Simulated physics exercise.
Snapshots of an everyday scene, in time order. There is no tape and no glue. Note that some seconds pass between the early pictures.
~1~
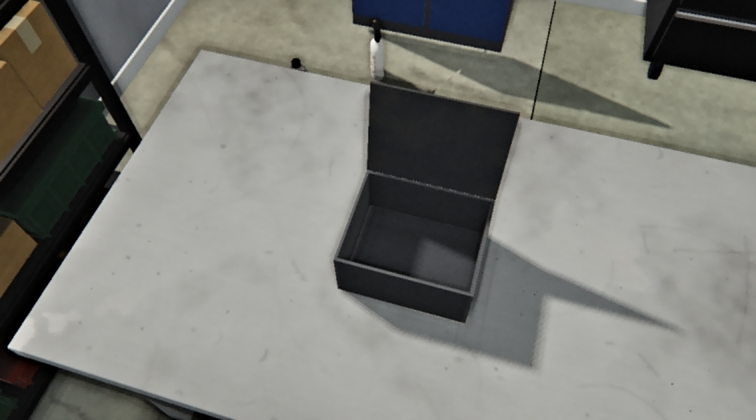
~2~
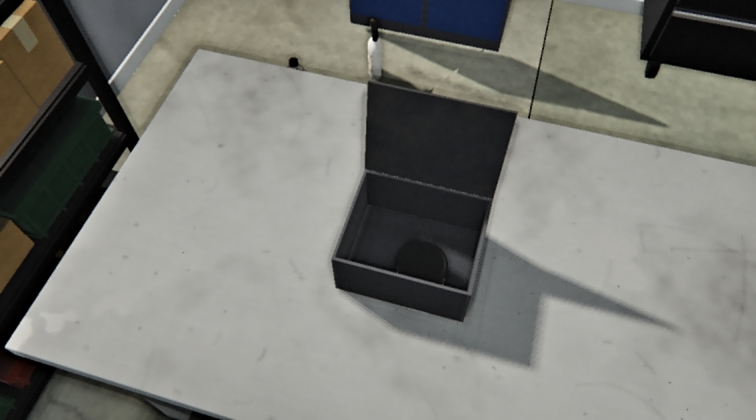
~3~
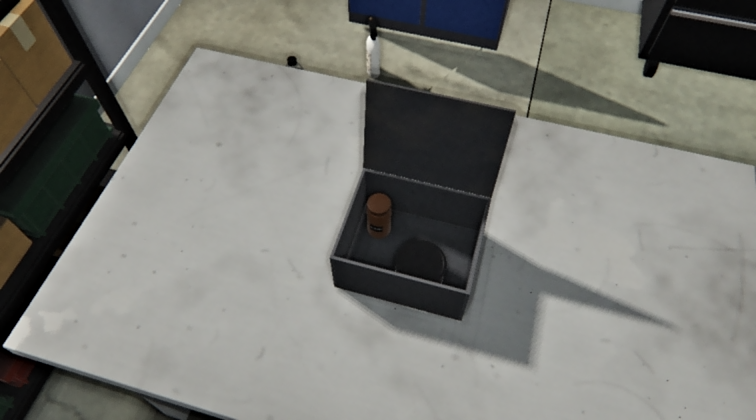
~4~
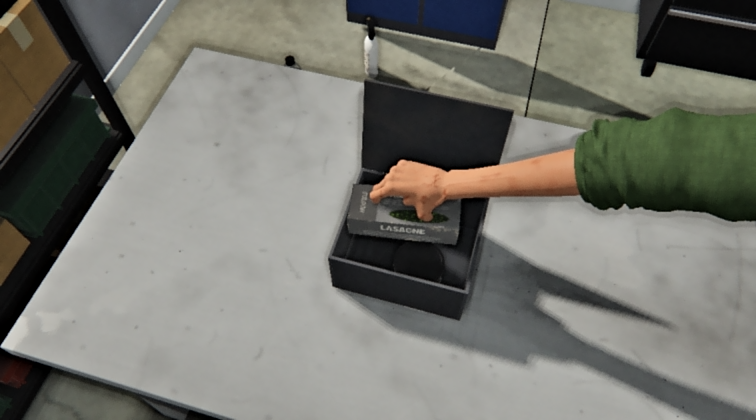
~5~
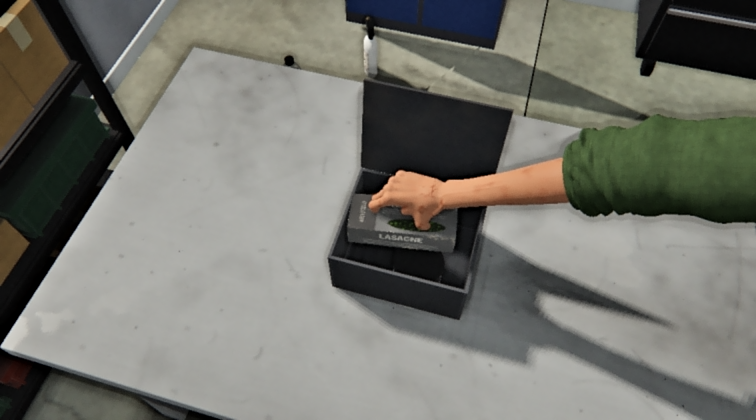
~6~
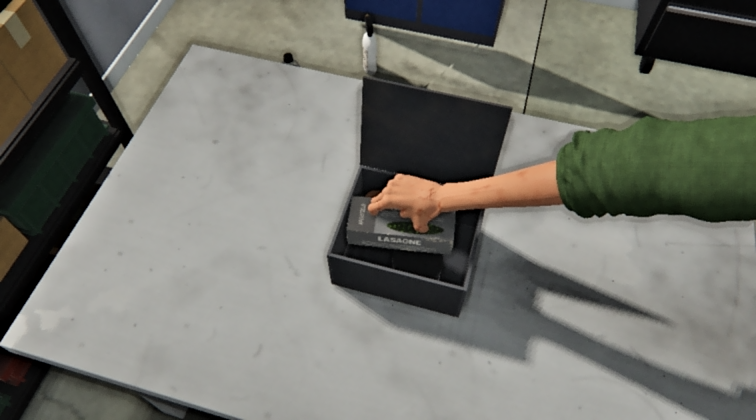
A green-sleeved arm reached in from the right and lowered a grey carton into an open black box on a table, after a dark round object and then a brown shaker had appeared inside.
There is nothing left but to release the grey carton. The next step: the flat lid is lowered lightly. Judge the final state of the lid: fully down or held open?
The box is going to be capped.
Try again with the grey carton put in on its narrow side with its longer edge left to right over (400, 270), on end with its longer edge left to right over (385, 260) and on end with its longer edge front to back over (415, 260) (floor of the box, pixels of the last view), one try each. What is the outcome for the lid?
First, it stays open; second, it stays open; third, it stays open.
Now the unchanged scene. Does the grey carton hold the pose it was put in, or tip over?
Simply put, the grey carton remains unturned.
Then, 1.10 s later than the last frame, lid starting down; grey carton tilted by 11° near (398, 236).
Then, 1.70 s later than the last frame, lid 48° above the rim; grey carton tilted by 11° near (398, 236).
Then, 2.00 s later than the last frame, lid 15° above the rim; grey carton tilted by 11° near (398, 236).
When it is over, lid shut; moved from the start, grey carton; the other 2 as before. End places, in pixels of the last picture, grey carton near (400, 237).
